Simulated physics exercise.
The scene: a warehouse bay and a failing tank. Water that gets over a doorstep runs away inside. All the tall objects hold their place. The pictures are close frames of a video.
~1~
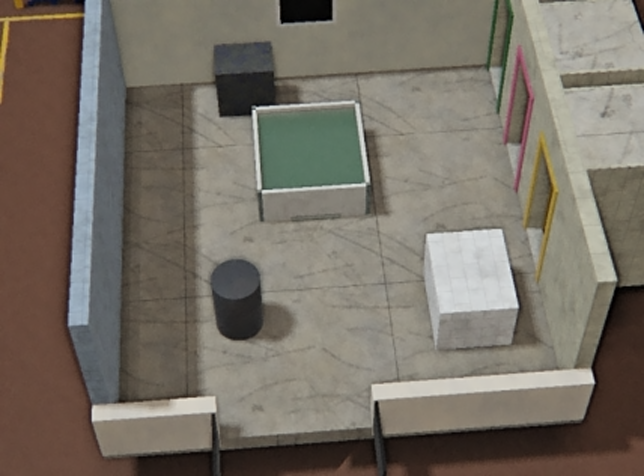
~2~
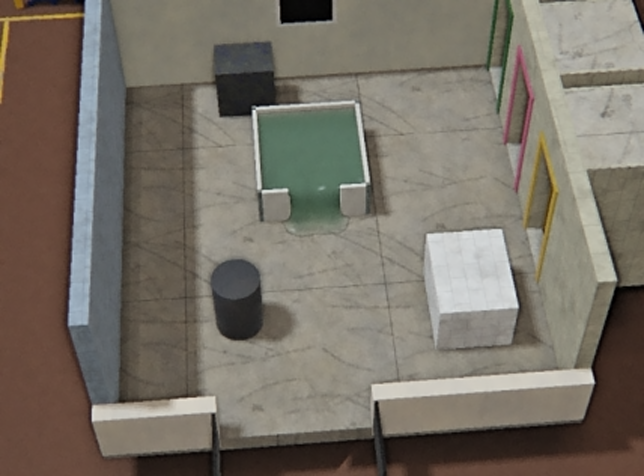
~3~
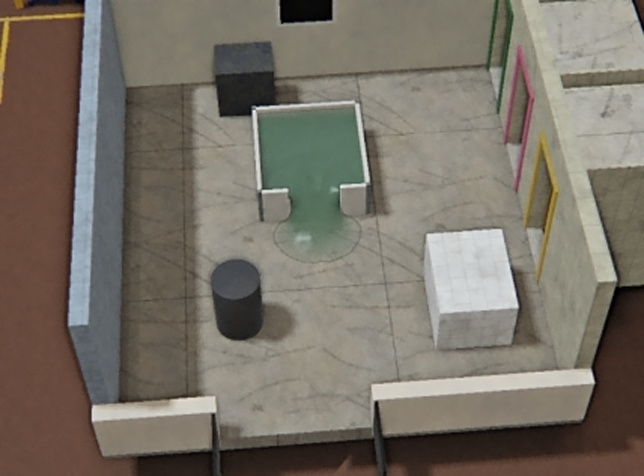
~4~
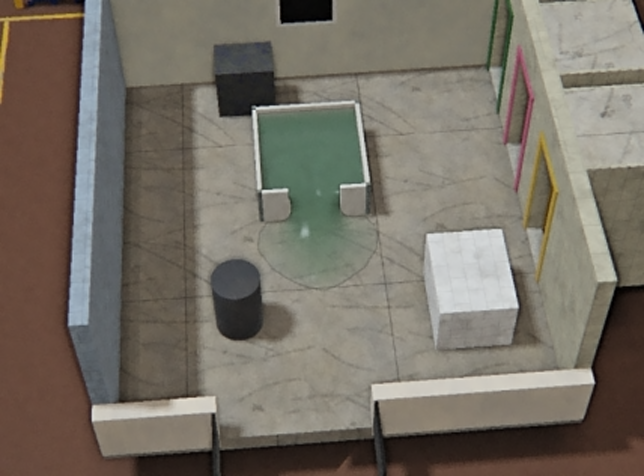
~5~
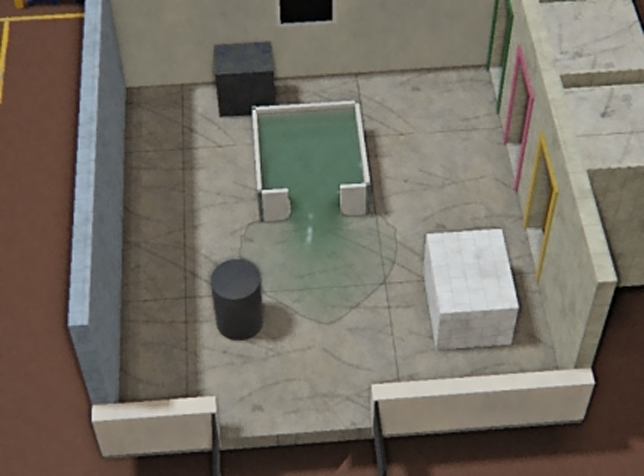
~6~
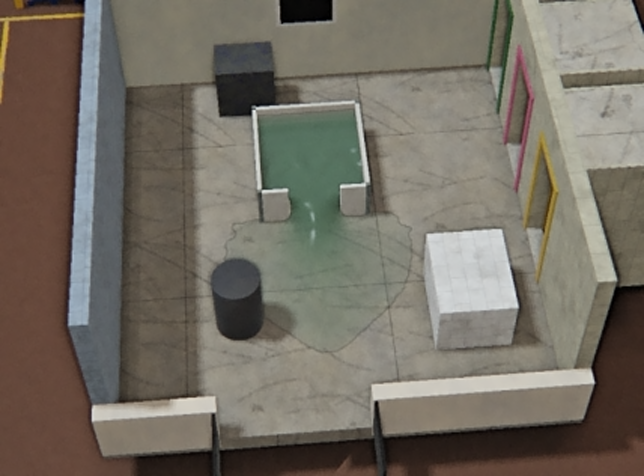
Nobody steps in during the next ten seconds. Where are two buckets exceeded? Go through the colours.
In the end: The pink door stays under that; the green door stays under that; the yellow door stays under that.
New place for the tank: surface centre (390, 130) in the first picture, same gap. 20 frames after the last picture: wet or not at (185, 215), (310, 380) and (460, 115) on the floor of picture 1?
As listed: Clear, flooded, no water.
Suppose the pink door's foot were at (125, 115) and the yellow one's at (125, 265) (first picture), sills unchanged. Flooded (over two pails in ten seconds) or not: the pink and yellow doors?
One by one: Pink holds, yellow holds.
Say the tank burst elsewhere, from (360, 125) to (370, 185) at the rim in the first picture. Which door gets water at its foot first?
I say the pink door.
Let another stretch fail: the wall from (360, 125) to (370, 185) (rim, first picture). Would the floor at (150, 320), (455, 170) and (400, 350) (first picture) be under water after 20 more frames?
In turn: Dry, awash, not flooded.
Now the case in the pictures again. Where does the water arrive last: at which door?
It is the green-painted one.
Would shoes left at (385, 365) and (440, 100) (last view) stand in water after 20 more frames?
In turn: Under water, not flooded.
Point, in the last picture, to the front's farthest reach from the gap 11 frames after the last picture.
I would point to (544, 398).
A moment on, water covers 25 % of the floor; the pink door not reached, the green door not reached, the yellow door not reached.
Next, water covers 35 % of the floor; the pink door not reached, the green door not reached, the yellow door not reached.
Then, water covers 40 % of the floor; the pink door not reached, the green door not reached, the yellow door wet at the sill, nothing in.
Later, water covers 55 % of the floor; the pink door wet at the sill, nothing in, the green door not reached, the yellow door under two buckets in.
In the end, water covers 70 % of the floor; the pink door wet at the sill, nothing in, the green door wet at the sill, nothing in, the yellow door under two buckets in.
